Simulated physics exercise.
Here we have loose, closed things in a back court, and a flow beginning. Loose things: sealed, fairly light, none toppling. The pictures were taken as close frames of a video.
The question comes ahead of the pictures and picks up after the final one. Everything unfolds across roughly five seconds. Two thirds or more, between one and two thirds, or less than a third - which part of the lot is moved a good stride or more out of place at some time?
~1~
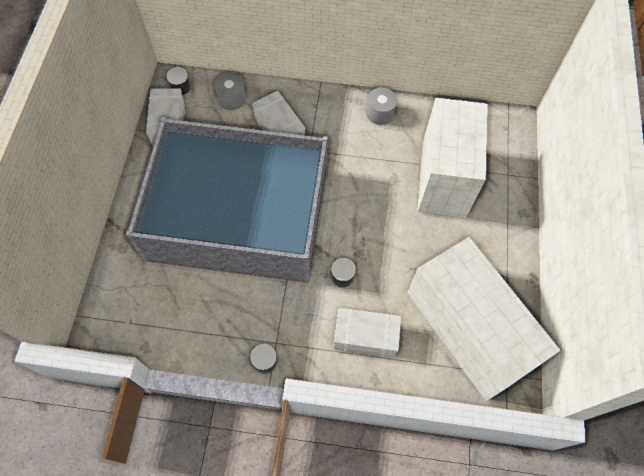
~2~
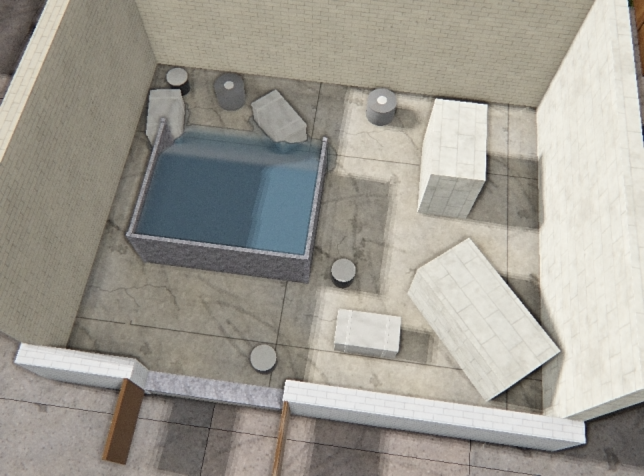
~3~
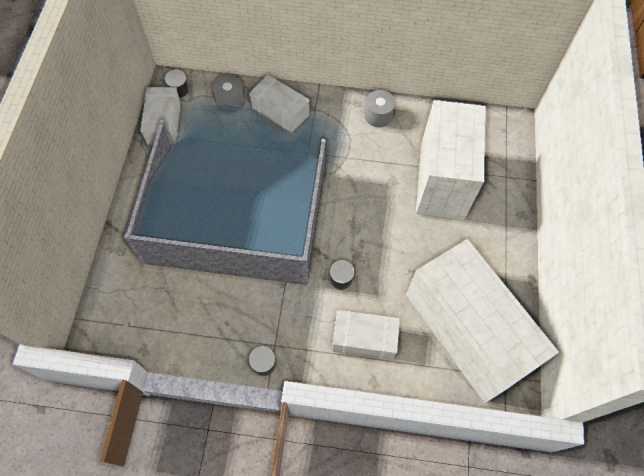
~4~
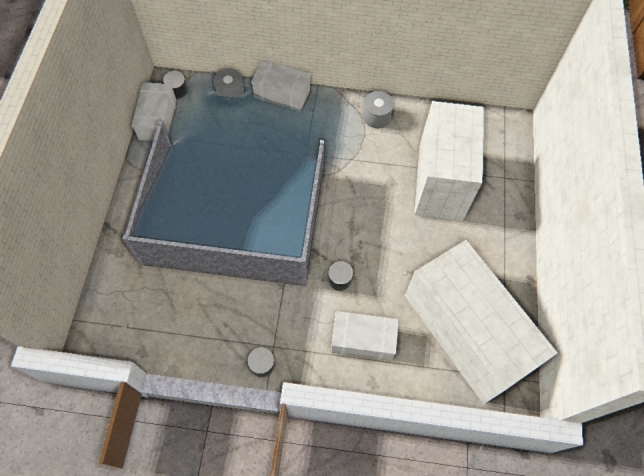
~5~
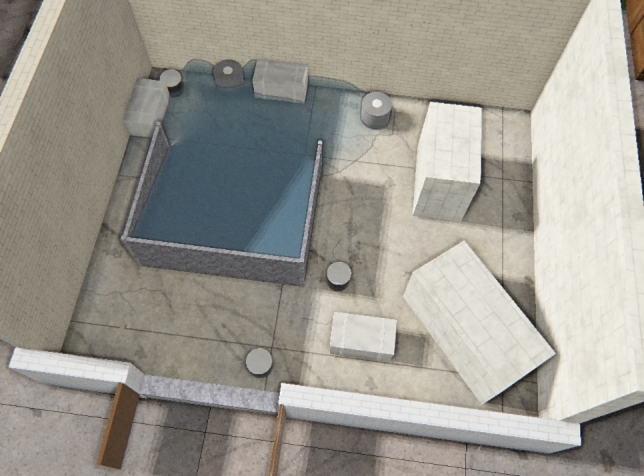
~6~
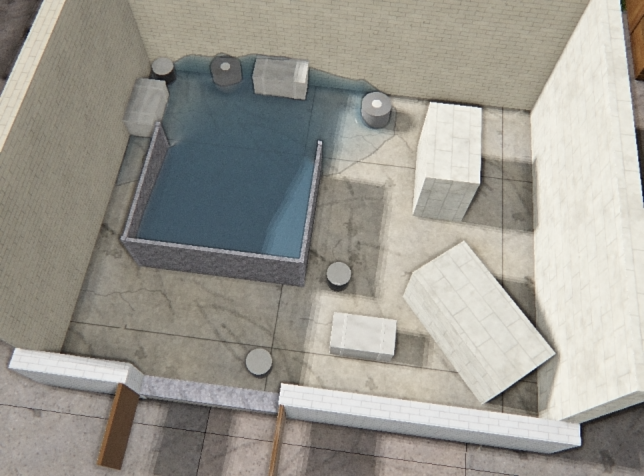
Share: Two thirds and up.
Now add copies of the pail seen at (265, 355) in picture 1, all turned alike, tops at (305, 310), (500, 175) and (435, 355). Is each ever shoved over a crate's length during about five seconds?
Result by item: Stays where it is / gets dislodged / stays where it is.
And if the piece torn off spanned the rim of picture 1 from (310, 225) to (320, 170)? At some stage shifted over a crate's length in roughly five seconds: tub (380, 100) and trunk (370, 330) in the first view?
Went the distance, then went the distance.
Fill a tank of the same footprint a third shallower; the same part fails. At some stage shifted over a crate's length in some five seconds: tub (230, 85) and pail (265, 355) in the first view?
First: Travelled that far. Second: Stayed within that.
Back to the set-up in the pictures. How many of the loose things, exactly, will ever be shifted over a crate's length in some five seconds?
Tally: 8.
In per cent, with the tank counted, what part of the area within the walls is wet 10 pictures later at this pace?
About 50 in a hundred.
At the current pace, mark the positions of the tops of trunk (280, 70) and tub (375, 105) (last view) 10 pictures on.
The tops should be near (391, 91) and near (464, 123).
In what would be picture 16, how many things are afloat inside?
My tally gives 4.
A moment on, 1 of 8 are well off their spots; 3 afloat.
Next, 5 of 8 are well off their spots; 4 afloat.
Later, 6 of 8 are well off their spots; 5 afloat.
In the end, 8 of 8 are well off their spots, and 8 have been at some point; 6 afloat.
